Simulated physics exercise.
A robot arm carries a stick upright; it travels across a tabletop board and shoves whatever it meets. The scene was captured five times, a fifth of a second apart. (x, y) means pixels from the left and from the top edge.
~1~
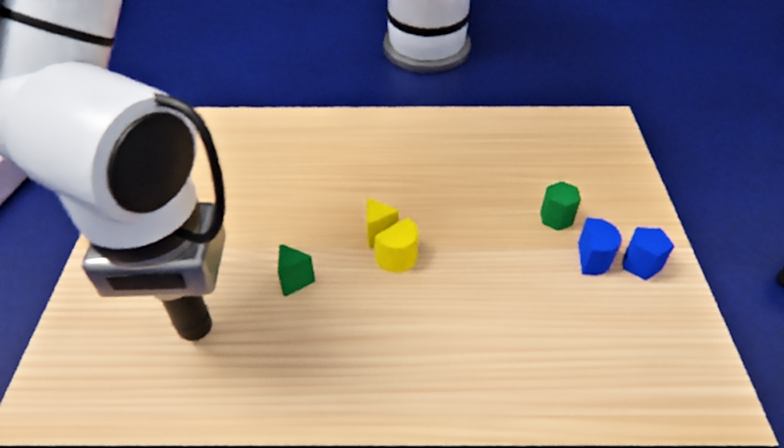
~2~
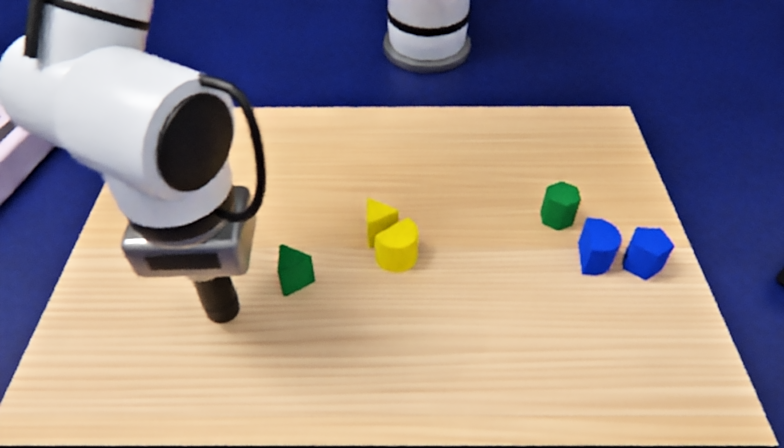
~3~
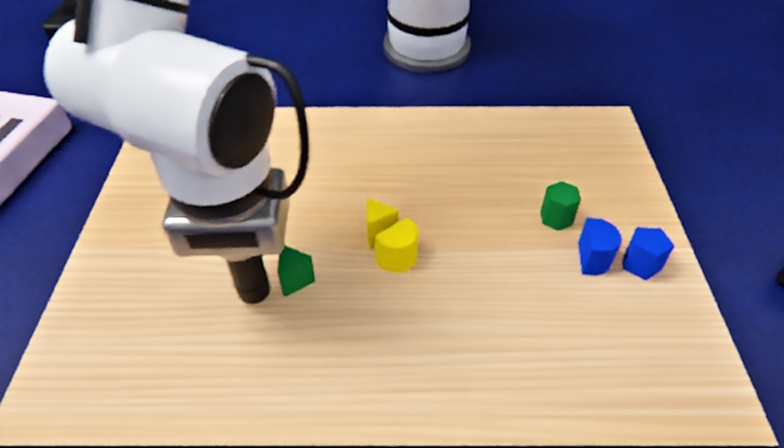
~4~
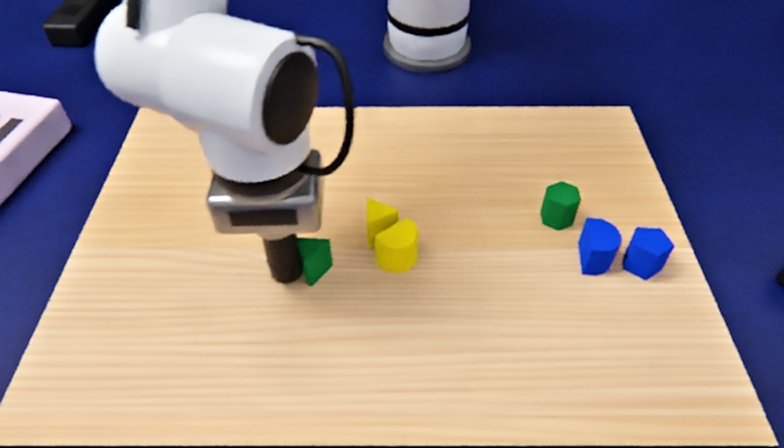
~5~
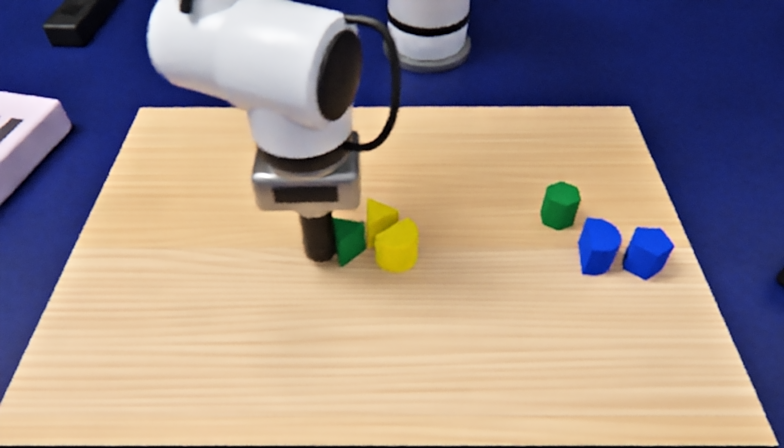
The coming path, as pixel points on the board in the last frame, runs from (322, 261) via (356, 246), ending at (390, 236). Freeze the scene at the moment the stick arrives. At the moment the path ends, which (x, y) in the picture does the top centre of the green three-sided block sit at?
I think it will end close to (416, 210).
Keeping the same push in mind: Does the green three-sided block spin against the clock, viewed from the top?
Going by the path, no.
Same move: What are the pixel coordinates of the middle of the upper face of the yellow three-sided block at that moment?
My best guess is (419, 193).
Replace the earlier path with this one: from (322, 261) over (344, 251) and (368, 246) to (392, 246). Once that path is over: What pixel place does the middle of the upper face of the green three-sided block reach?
Its top centre lands on (418, 216).
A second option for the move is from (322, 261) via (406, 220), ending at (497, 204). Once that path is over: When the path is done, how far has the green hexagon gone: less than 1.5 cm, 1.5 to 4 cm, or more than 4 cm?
It will move less than 1.5 cm.
What follows on the original path. Halfway along, stick (355, 237); green three-sided block (381, 218), turned 15° clockwise; yellow three-sided block (394, 204), turned 60° anticlockwise.
At the end, stick (390, 226); green three-sided block (417, 210), turned 20° clockwise; yellow three-sided block (419, 193), turned 60° anticlockwise; yellow half-round block (404, 235), turned 15° clockwise.
